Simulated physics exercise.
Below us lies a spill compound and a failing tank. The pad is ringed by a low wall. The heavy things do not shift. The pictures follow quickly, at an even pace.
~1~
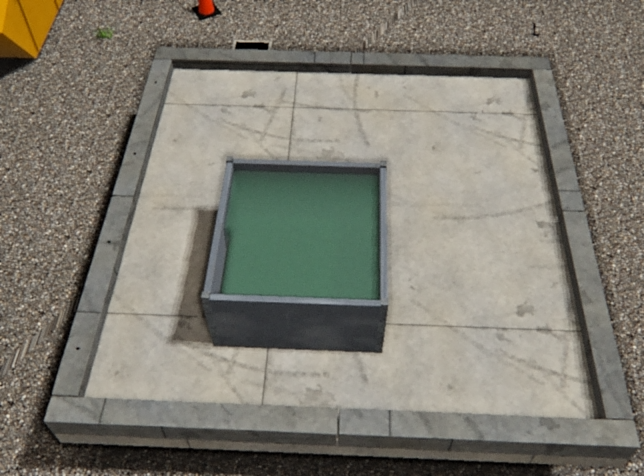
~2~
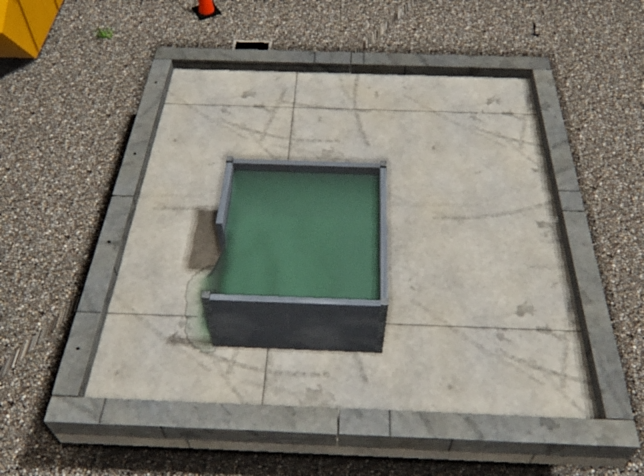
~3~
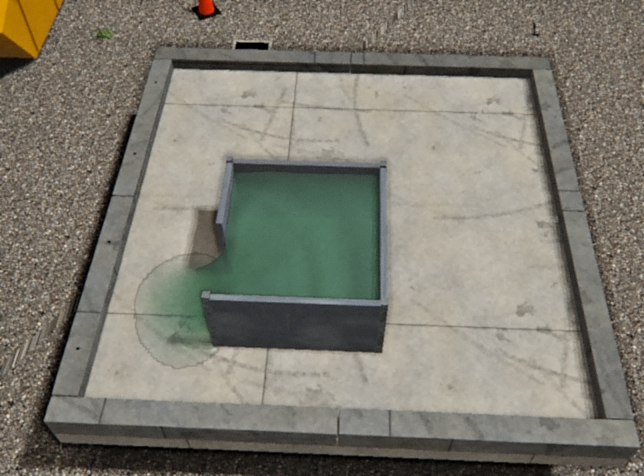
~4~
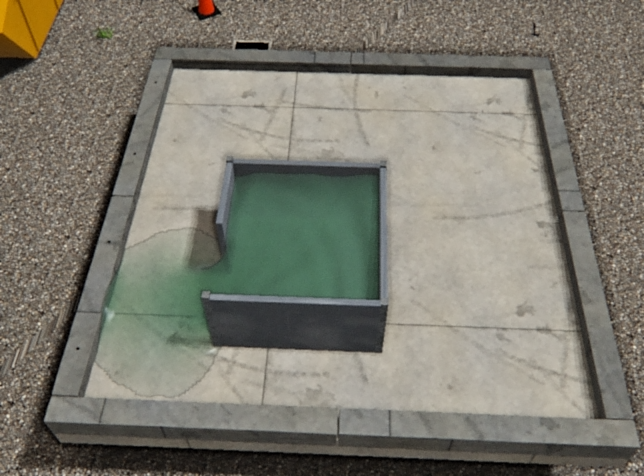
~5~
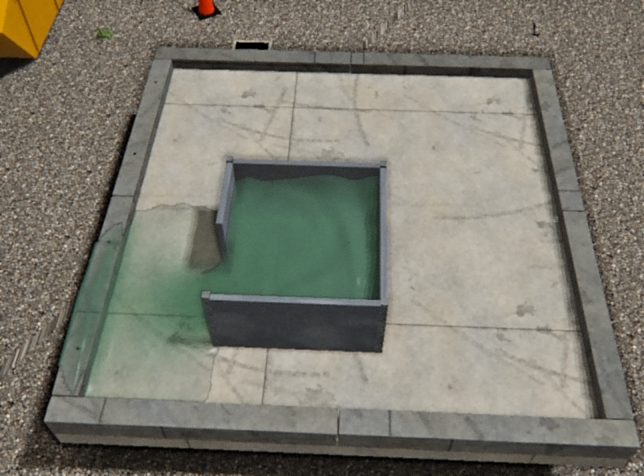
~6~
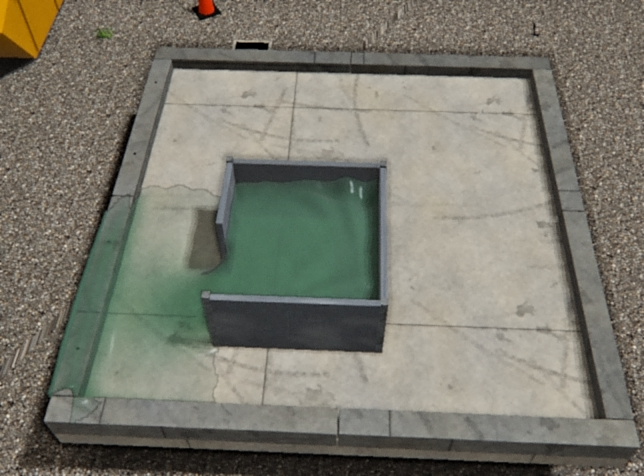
Green water burst through a gap in the left side of a square, open tank, spread across the walled concrete pad, and washed up over the low wall on the left.
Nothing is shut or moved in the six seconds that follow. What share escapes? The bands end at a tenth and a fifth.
It loses over a fifth.
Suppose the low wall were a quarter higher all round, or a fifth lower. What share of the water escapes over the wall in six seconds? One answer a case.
Near 22 and 44 in a hundred.
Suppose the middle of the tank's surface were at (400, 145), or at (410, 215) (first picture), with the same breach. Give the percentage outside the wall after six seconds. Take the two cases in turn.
About 16 and 16 per cent.
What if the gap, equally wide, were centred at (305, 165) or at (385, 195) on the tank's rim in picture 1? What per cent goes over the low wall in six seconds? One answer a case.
About 12 and 20 per cent.
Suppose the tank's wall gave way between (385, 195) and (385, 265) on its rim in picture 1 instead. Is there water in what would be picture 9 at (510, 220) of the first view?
There: Wet.
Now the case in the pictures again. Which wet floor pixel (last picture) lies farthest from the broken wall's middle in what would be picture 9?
I would point to (161, 122).
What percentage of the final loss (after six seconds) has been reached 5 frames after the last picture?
Some 30 per cent.
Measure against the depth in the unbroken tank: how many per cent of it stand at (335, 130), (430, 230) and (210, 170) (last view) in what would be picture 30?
In that order: 2, 0 and 4 per cent.
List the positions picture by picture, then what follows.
In the first frame, the open tank at (301, 232) is whole and still.
In the second frame, the front is at (210, 347), out from the gap at (223, 289).
In the third frame, the front is at (145, 296), out from the gap at (223, 292).
In the fourth frame, water pours out at (224, 293) and has run to (100, 348).
In the fifth frame, water pours out at (224, 294) and has run to a hidden place.
In the sixth frame, the front is at (142, 193), out from the gap at (224, 293).
A moment on, water covers 15 % of the floor; the low wall has let 5 % over.
Next, water covers 20 % of the floor; the low wall has let 11 % over.
Then, water covers 35 % of the floor; the low wall has let 26 % over.
Later, water covers 50 % of the floor; the low wall has let 32 % over.
In the end, water covers 65 % of the floor; the low wall has let 33 % over.
